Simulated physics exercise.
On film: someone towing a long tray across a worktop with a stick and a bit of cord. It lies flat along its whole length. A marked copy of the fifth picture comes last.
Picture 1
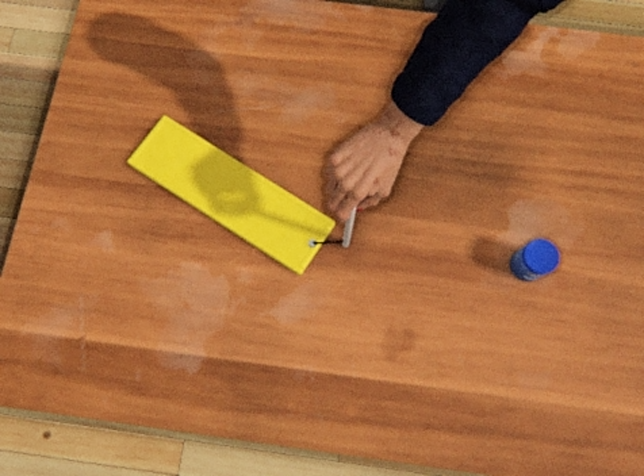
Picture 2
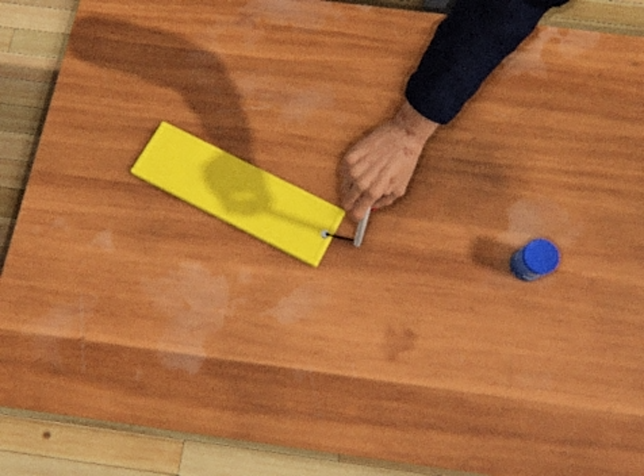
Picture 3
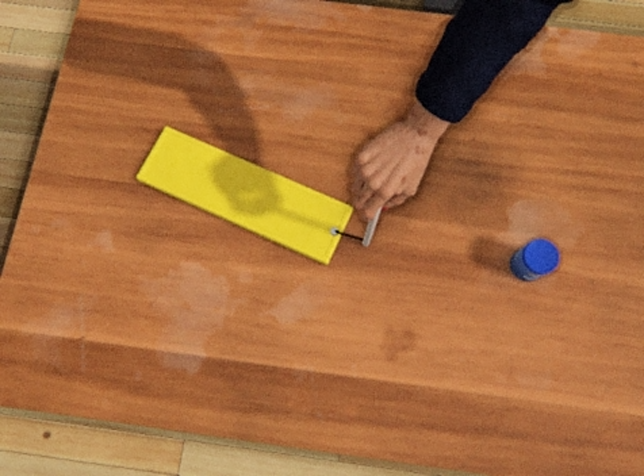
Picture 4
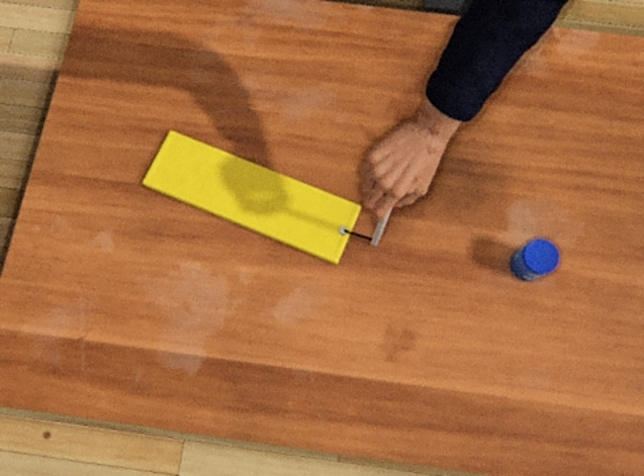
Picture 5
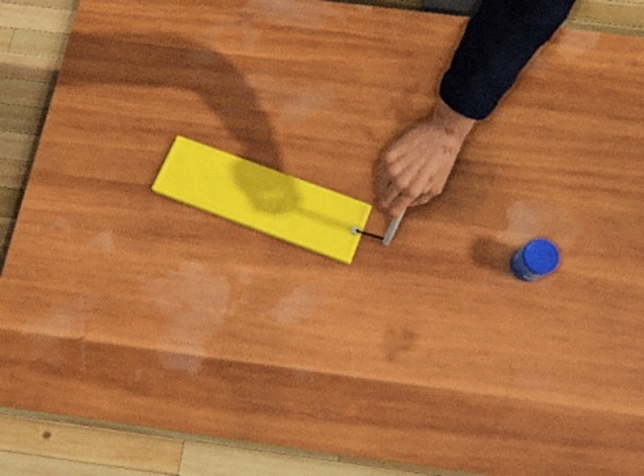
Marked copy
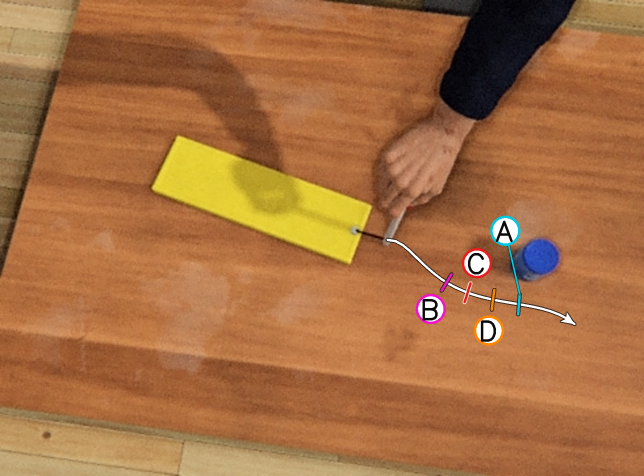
A hand in a dark sleeve reaches in from the top of a reddish-brown wooden worktop, seen from above by a still camera. It holds a short stick tied by a dark cord to a long, flat yellow tray left of centre, with a blue jar standing at right. The hand draws the stick rightward, and the tray slides slowly after it, turning slightly towards level, while the jar stays still.
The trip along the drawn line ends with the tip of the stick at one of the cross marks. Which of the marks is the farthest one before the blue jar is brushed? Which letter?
At A, and not beyond.
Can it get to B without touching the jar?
Yes.
On the copy, A at (519, 304); B at (447, 283); C at (468, 293); D at (493, 300); the route from (387, 240) via (473, 294) to (575, 324).
On A. First, foot of the stick (428, 269), middle of the tray (303, 214).
Then, foot of the stick (473, 295), middle of the tray (347, 236).
Finally, foot of the stick (518, 305), middle of the tray (388, 252); nothing has been touched.
By contrast, B is safe but short; C is safe but short; D is safe but short.
